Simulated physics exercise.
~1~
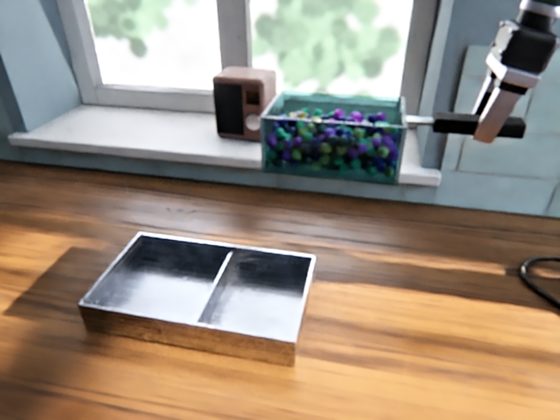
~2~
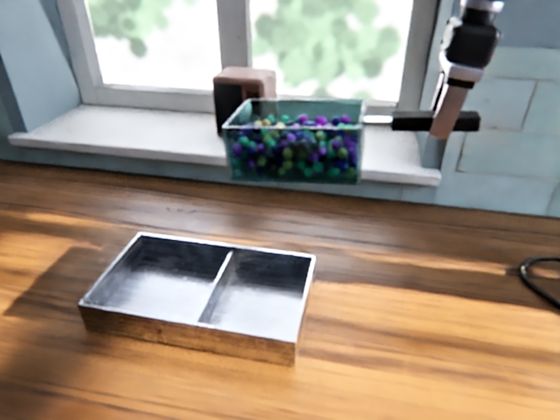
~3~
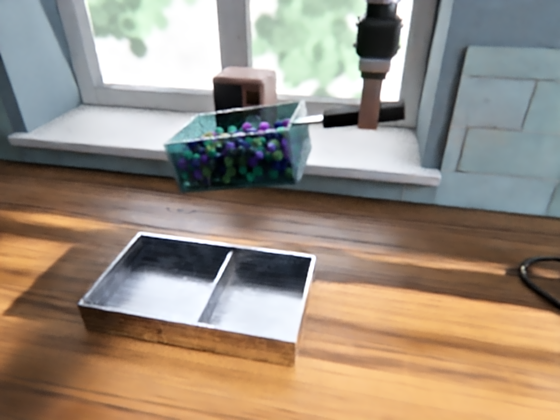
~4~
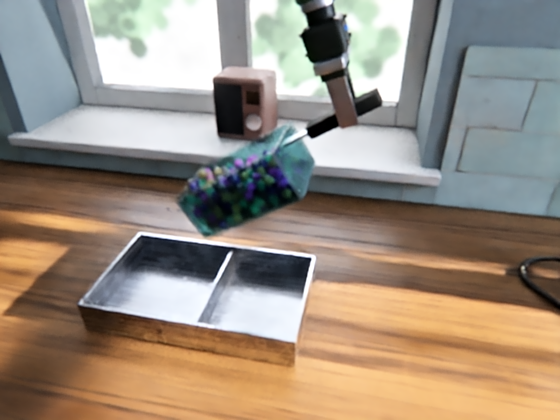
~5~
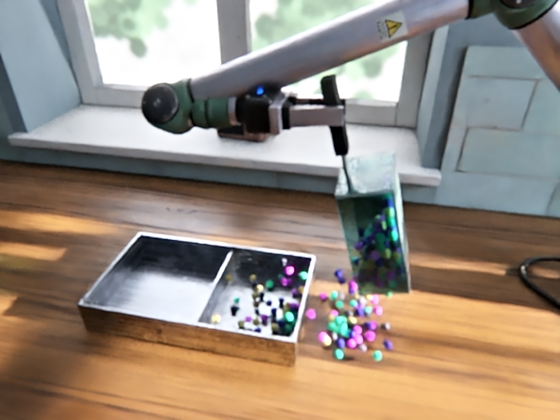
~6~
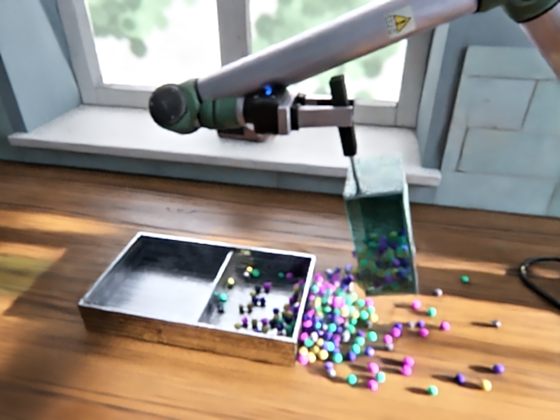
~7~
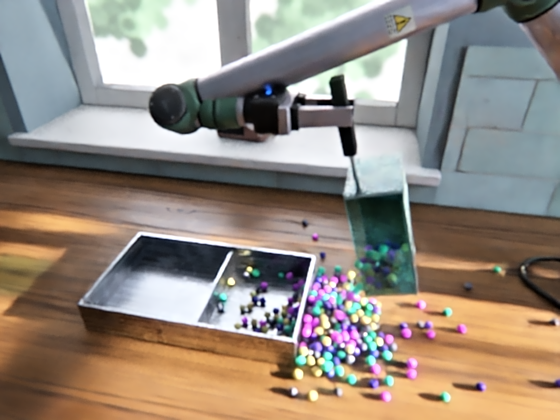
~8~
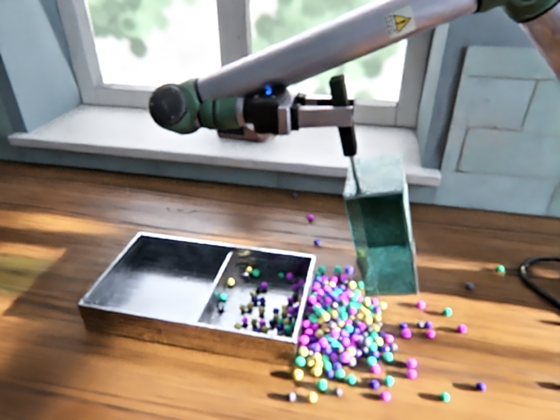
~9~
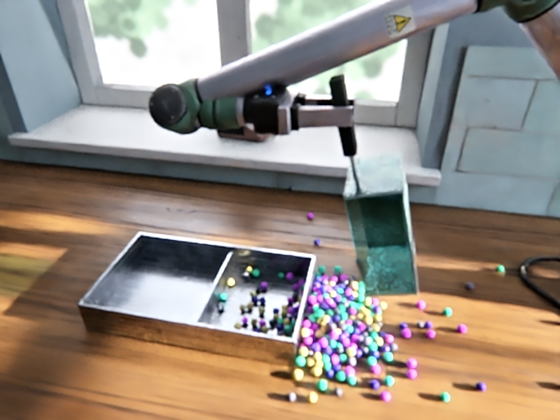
A robot arm holds a clear, greenish box full of purple, green and blue sweets before a bright window, seen from across a wooden table. Below, at left, sits an open crate with a dark interior, split in two by a cross wall, and a brown boxy object stands on the sill. The arm carries the box left, tips it, then swings it right and turns it steeply downward. Some sweets drop into the crate's right part, but most spill onto the table beside it. The box hangs empty above a colourful heap and scattered strays.
